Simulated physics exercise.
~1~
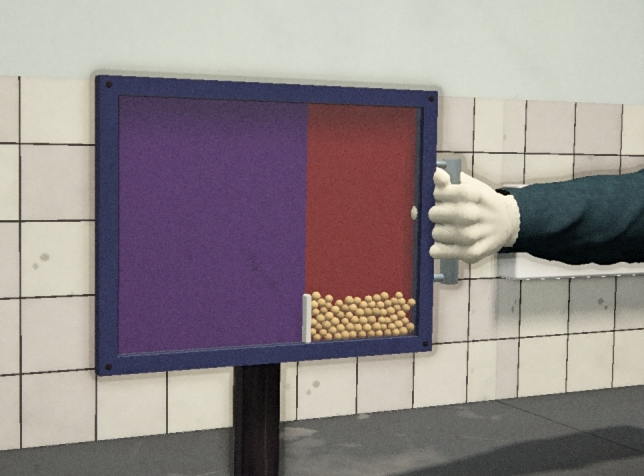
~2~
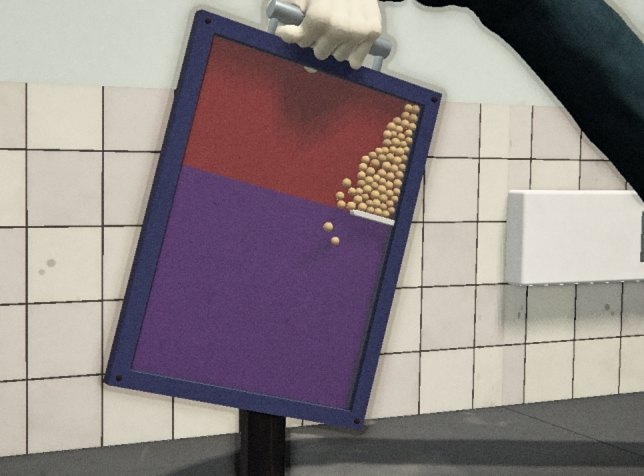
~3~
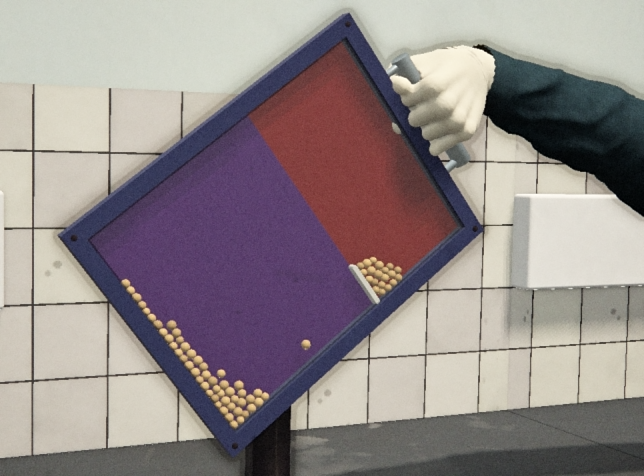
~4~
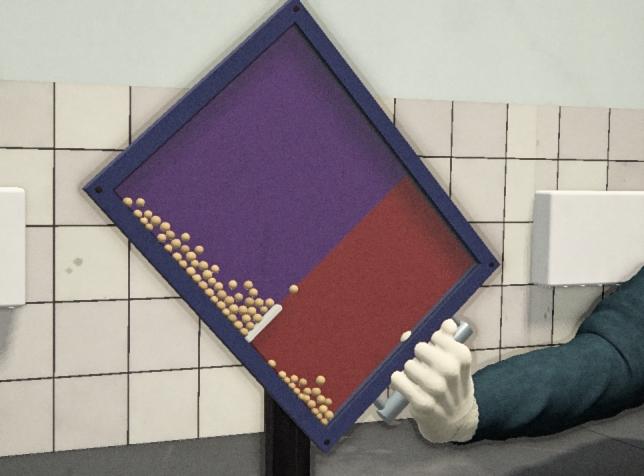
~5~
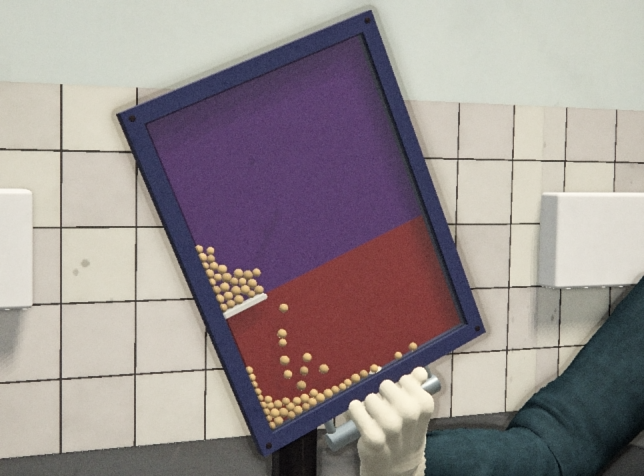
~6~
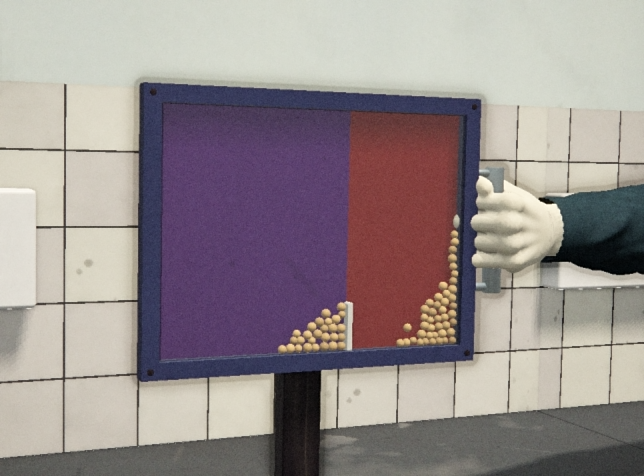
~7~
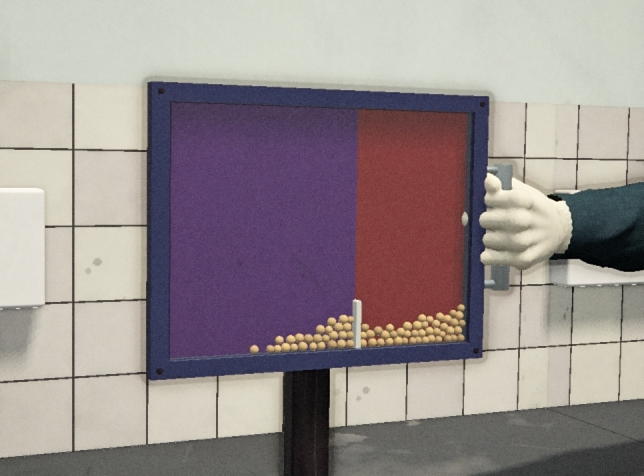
The clip shows a gloved hand turning a framed purple-and-red box anticlockwise, then back clockwise past level, spilling small pale beads around a short divider, before returning it to level, where the beads settle along the bottom on both sides, more of them in the red part.
